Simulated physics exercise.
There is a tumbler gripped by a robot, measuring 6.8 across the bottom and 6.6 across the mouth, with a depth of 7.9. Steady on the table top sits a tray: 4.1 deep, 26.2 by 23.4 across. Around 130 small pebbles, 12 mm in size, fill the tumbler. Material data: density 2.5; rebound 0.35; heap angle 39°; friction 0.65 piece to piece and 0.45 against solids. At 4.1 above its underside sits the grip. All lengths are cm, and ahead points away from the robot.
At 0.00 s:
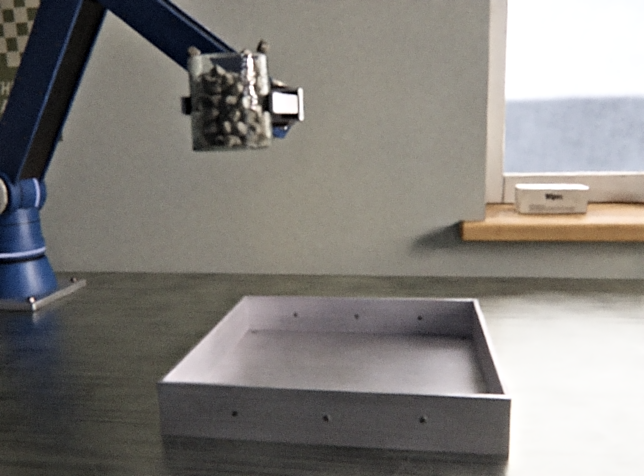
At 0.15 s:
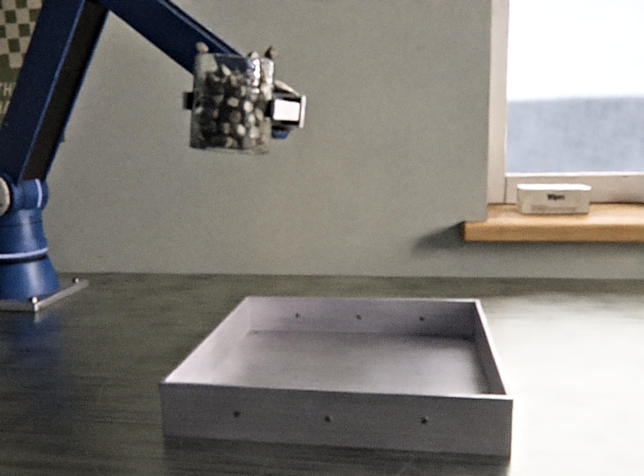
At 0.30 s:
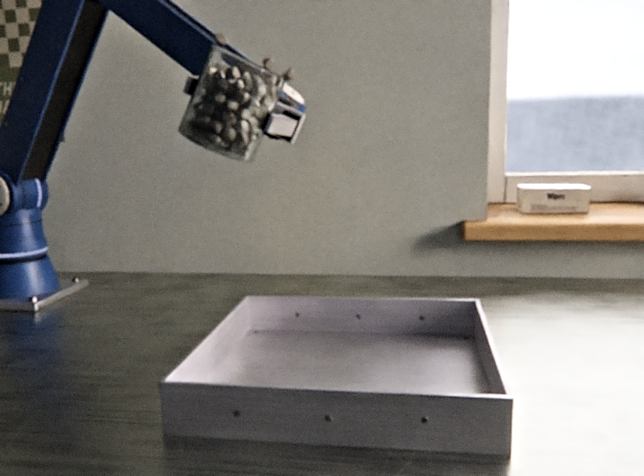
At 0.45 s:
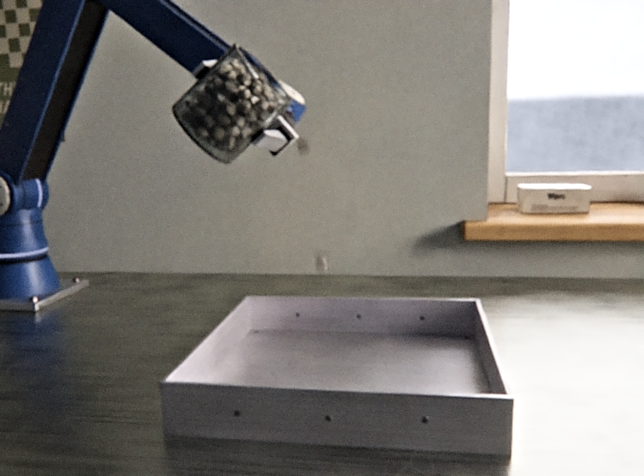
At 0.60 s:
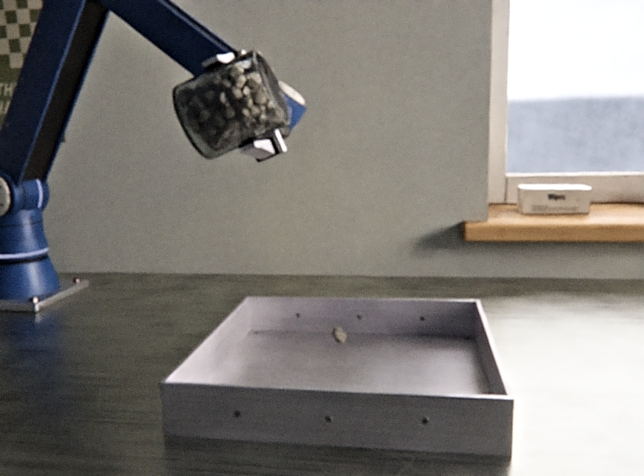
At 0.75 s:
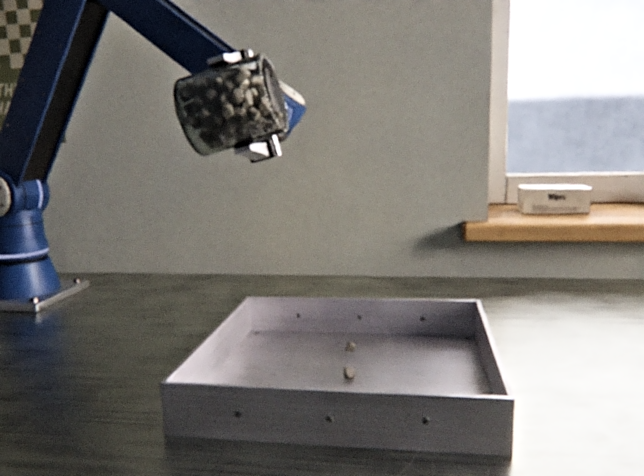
A blue robot arm holds a clear tumbler packed with small pebbles, upright above and behind a shallow gray tray on a dark table. It tips the tumbler steadily over toward its side, and a couple of pebbles drop into the tray while nearly all the rest stay inside.
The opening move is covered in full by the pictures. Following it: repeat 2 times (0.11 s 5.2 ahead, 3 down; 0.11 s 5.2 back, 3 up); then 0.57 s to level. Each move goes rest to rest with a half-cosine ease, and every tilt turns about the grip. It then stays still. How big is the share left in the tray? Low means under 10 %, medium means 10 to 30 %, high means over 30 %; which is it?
It is high.
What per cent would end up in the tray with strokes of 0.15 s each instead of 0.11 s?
In that case it would be near 25 percent.
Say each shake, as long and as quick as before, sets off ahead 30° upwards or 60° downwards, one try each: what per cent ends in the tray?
Near 80 and 20 percent respectively.
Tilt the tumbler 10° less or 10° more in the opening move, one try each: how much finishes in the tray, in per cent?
About 25 and 60 per cent.
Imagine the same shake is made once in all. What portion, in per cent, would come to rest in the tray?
Probably about 25 in a hundred.
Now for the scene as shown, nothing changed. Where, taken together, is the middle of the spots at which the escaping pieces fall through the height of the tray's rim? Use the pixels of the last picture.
I'd say somewhere around (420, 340).
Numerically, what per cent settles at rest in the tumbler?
I'd estimate close to 60 percent finishes there.
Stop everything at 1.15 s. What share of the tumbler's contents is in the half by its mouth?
Around 55 in a hundred.
After 1.15 s, tilted 76° forward, highest piece 27 above the table; 86 in the tumbler, 22 in the tray, 19 in flight or on a rim.
After 1.56 s, tilted 21° forward, highest piece 29 above the table; 76 in the tumbler, 47 in the tray, 4 on the table or floor.
After 1.96 s, level, highest piece 28 above the table; 76 in the tumbler, 47 in the tray, 4 on the table or floor.
After 3.01 s, level, highest piece 28 above the table; 76 in the tumbler, 47 in the tray, 4 on the table or floor.
In the end, 76 in the tumbler, 47 in the tray, 4 on the table or floor. That is 37 % in the tray.
